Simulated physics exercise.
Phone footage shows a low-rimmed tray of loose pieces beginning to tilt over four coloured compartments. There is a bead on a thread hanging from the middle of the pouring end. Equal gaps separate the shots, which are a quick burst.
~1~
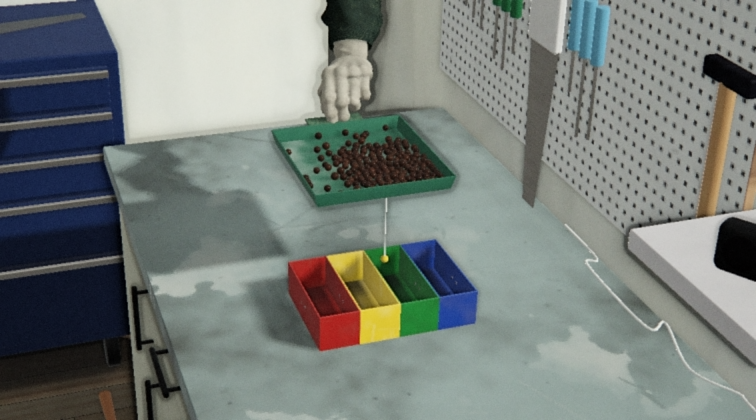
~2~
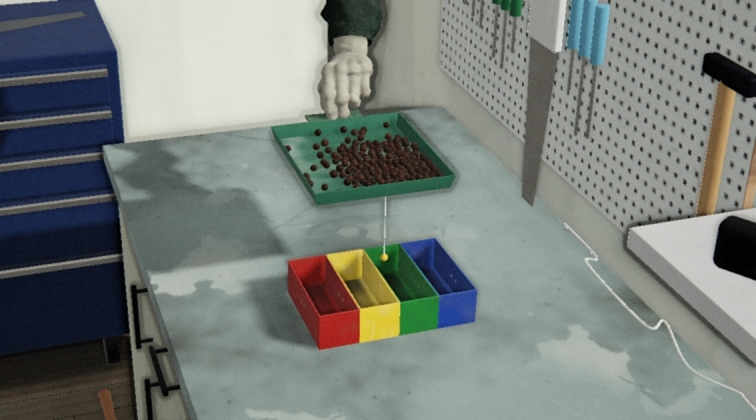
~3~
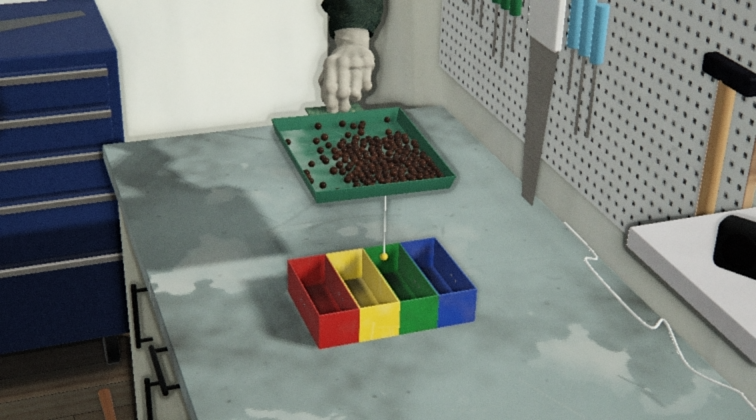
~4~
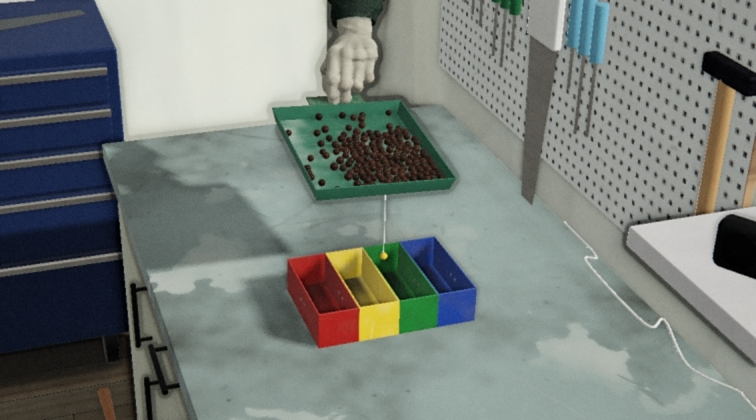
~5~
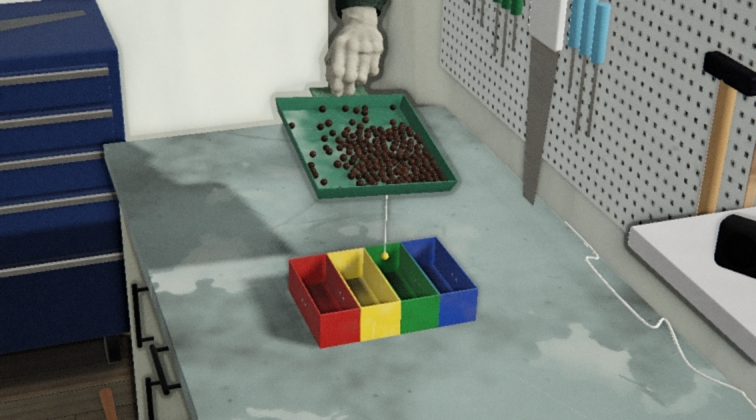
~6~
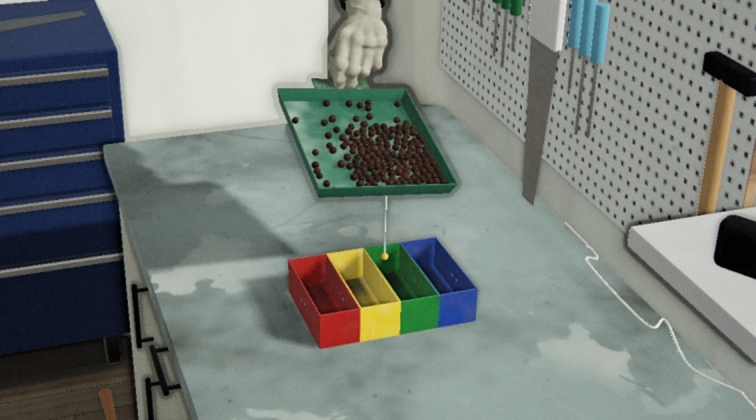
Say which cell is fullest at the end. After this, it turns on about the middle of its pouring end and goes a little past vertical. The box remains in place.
The blue cell is fullest at the end.
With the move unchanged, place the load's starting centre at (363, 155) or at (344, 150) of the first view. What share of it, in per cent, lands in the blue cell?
Estimate: 60 % first, 60 % second.
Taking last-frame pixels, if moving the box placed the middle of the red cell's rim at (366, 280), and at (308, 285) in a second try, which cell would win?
The first placing favours green, while the second favours the cell in blue.
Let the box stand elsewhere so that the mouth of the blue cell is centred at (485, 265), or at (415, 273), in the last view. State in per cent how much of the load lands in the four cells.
First case: Some 90 %; second case: Some 20 %.
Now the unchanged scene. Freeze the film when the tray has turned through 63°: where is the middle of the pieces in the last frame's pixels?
Centre estimate: (421, 177).
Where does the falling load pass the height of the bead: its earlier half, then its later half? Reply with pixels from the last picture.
I'd put it at roughly (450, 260), and after that at roughly (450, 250).
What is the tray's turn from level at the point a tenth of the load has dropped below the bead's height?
I'd say close to 70 degrees.
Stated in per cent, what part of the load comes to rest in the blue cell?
Roughly 60 %.
Shortly afterwards, tray tipped steeply; the bulk on the tray; only a few in the blue cell; a little falling or outside the box.
Next, tray tipped past a quarter turn; only a few on the tray; near half in the blue cell; a little in the green cell; only a few in the yellow cell; near a third falling or outside the box.
Some moments later, tray tipped past a quarter turn; near half in the blue cell; a little in the green cell; only a few in the yellow cell; near a third falling or outside the box.
In the end, tray tipped past a quarter turn; near half in the blue cell; a little in the green cell; only a few in the yellow cell; none at all in the red cell; near a third outside the box.
